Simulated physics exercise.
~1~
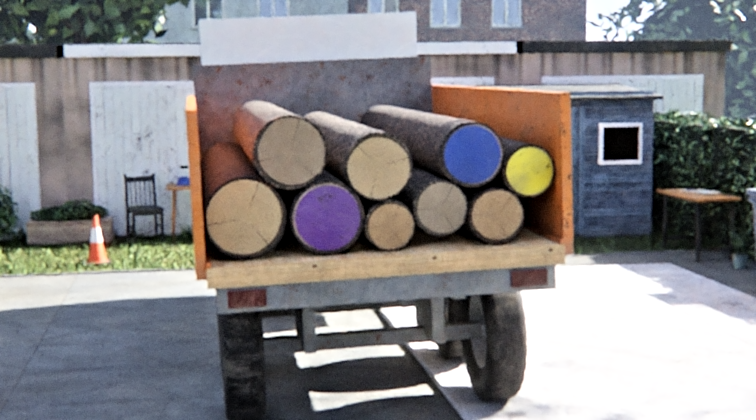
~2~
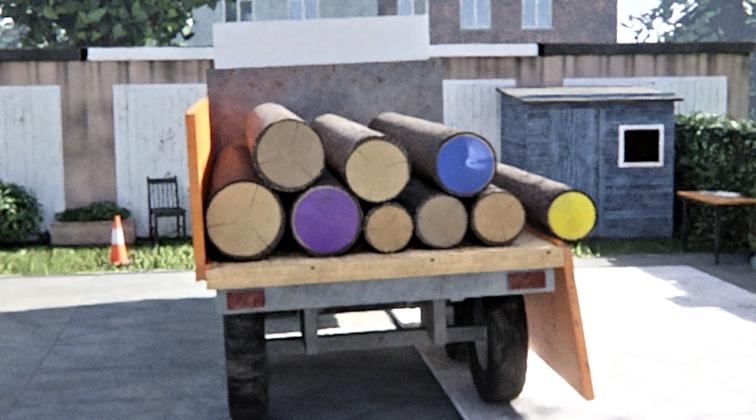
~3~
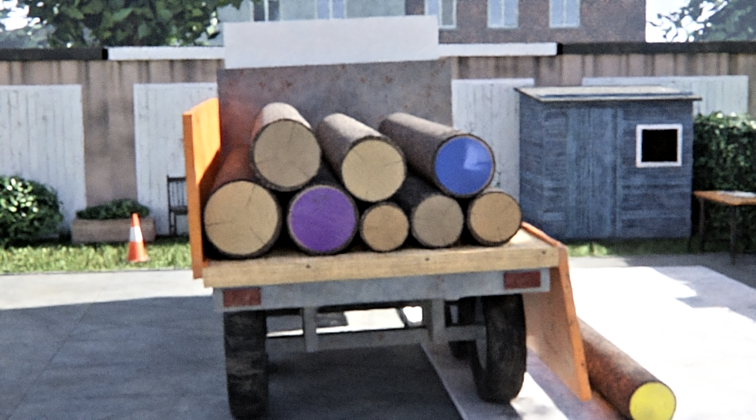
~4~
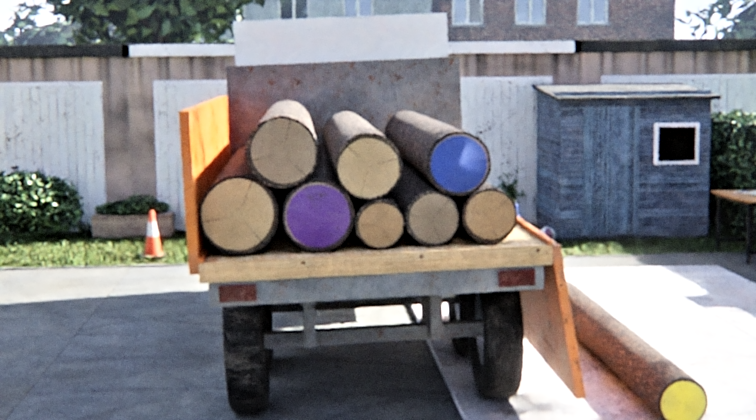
A flatbed lorry's right side drops open and the yellow-ended log rolls off onto the ground.
